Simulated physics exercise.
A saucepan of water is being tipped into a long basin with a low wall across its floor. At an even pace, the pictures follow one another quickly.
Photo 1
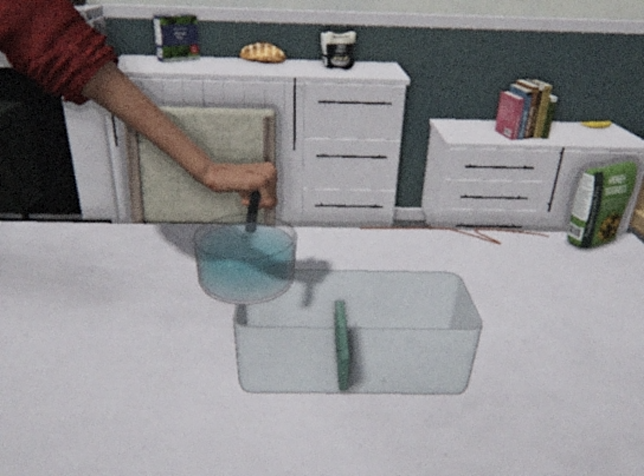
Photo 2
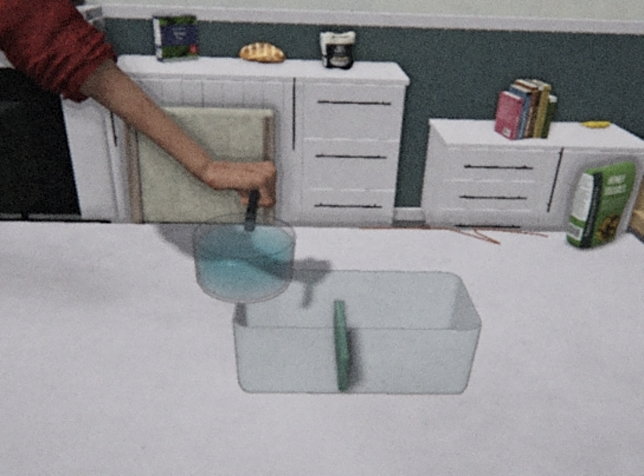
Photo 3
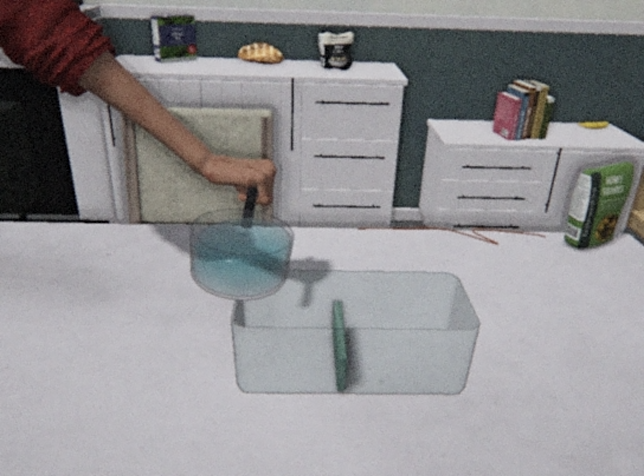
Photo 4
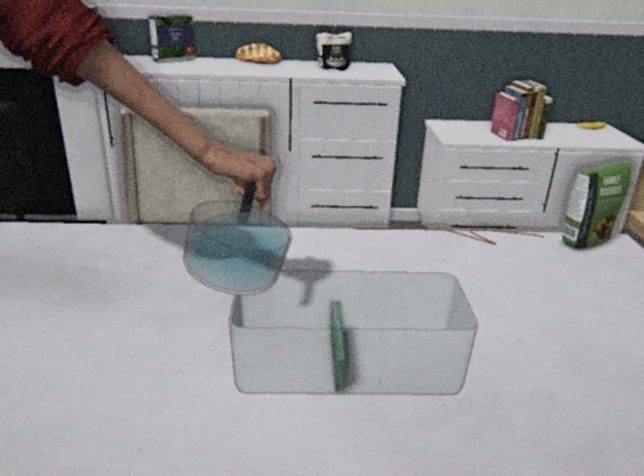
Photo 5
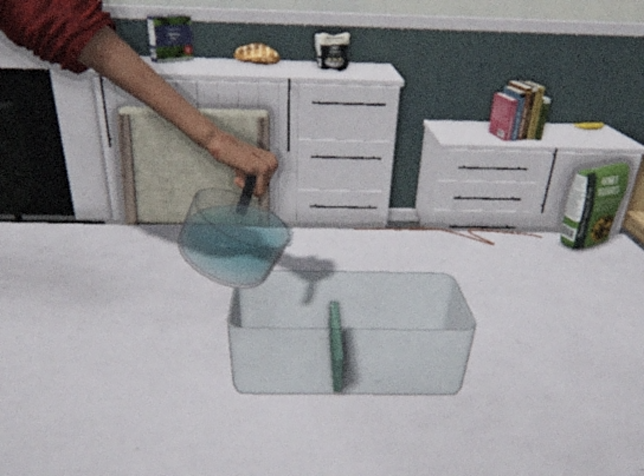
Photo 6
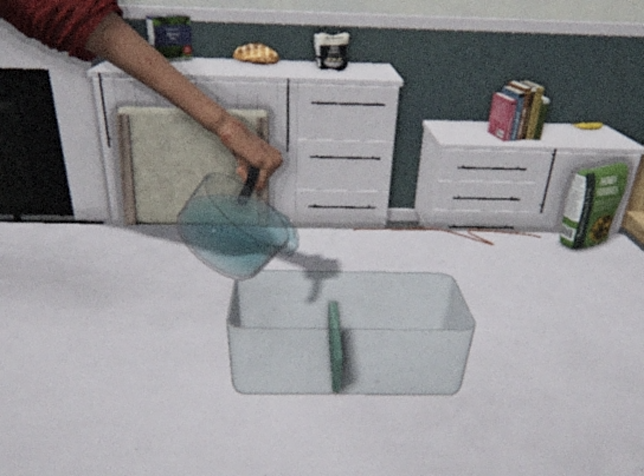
A hand in a red sleeve held a clear saucepan of blue water above a long, clear basin with a low green wall across it, then gradually tilted the pan toward the right.
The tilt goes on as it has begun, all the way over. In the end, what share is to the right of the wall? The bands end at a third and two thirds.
The share right of the wall is the top band, beyond two thirds.
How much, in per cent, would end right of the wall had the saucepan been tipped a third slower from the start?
Share on the right: Some 90 percent.
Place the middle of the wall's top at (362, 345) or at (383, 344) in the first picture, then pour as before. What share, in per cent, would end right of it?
50 % and 30 %, roughly.
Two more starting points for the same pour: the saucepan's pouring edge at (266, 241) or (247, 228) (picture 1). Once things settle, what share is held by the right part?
It comes out at around 45 percent and then around 20 percent.
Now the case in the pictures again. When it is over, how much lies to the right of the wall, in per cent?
80 in a hundred.
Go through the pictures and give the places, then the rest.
In the first frame, it leans 0°; its right rim is at (296, 238); the water meets the walls at (198, 240) and (294, 242); the long basin's rim runs from (239, 297) to (471, 300); the wall's top is at (342, 329).
In the second frame, it leans 2°; its right rim is at (295, 238); the water meets the walls at (197, 239) and (293, 241).
In the third frame, it leans 7°; its right rim is at (293, 238); the water meets the walls at (194, 237) and (292, 236).
In the fourth frame, it leans 15°; its right rim is at (291, 239); the water meets the walls at (191, 230) and (291, 235); 1 per cent is over the edge.
In the fifth frame, it leans 25°; its right rim is at (289, 239); the water meets the walls at (187, 219) and (288, 233); 3 per cent is over the edge.
In the sixth frame, it leans 38°; its right rim is at (287, 239); the water meets the walls at (185, 204) and (282, 227); 6 per cent is over the edge.
A moment on, the saucepan is tipped right over and 24 per cent is still to pour, 4 is left of the wall and 16 right of it.
Next, the saucepan is tipped right over and 0 per cent is still to pour, 7 is left of the wall and 87 right of it.
Then the saucepan is tipped right over and 0 per cent is still to pour, 13 is left of the wall and 75 right of it.
Later the saucepan is tipped right over and 0 per cent is still to pour, 16 is left of the wall and 80 right of it.
Finally, 16 per cent lies left of the wall, 80 right of it and 4 outside.
